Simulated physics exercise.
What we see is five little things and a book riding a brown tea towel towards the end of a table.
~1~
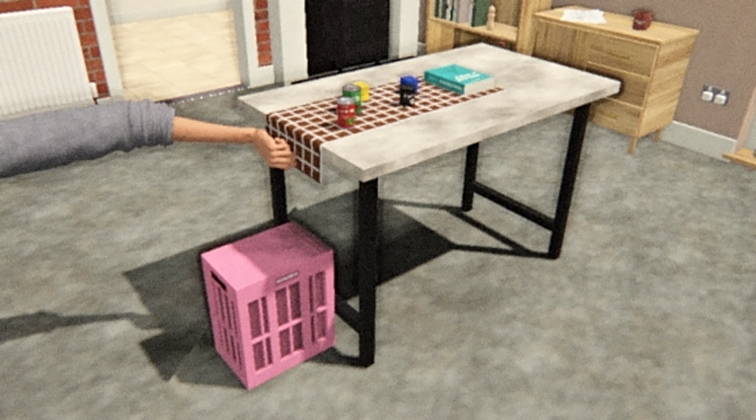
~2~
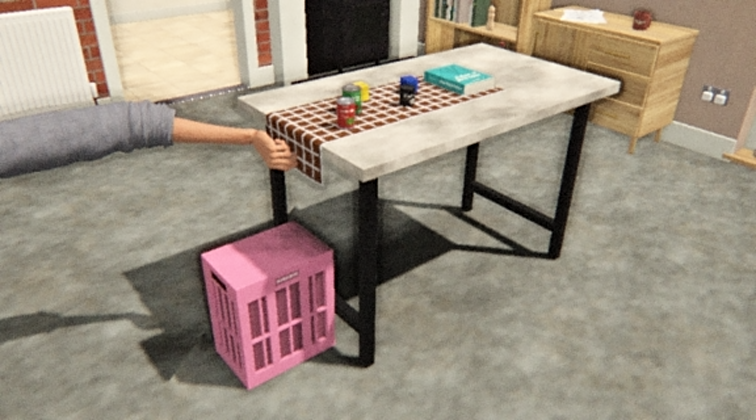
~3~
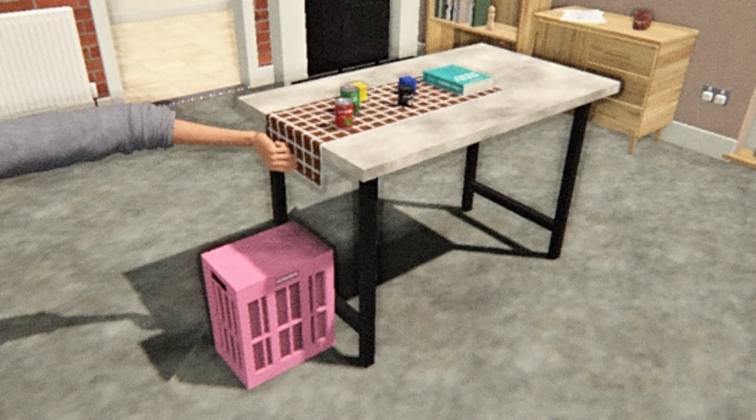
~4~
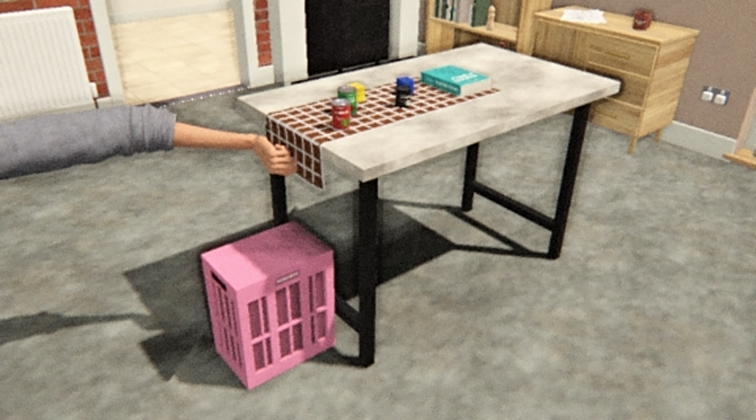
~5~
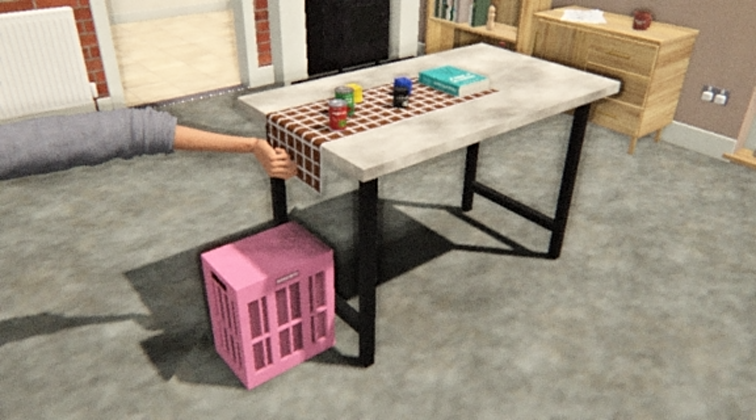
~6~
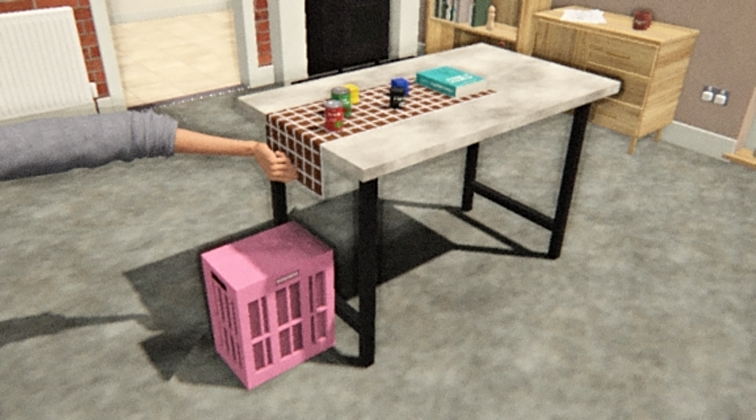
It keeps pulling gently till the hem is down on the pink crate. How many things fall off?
The count of fallen things is two.
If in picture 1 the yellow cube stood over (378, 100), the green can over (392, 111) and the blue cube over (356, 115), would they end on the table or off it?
The yellow cube keeps its place on top; the green can stays on; the blue cube falls.
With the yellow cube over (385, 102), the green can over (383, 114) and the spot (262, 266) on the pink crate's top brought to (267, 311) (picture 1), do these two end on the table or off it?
The yellow cube comes down; the green can drops off.
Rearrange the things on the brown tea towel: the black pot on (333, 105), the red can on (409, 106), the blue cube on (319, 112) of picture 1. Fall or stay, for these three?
The black pot is carried off, the red can does not fall, the blue cube goes over.
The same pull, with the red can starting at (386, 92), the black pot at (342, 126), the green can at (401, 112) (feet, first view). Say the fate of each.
The red can remains up; the black pot is carried off; the green can does not fall.
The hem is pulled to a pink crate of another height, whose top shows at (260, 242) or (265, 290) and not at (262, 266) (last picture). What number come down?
In that case 1 and 3.
Soon after, hem near (296, 208); all still up.
Then, hem on the crate; red can and green can gone.
At rest, hem on the crate; red can and green can gone. It carries off two.
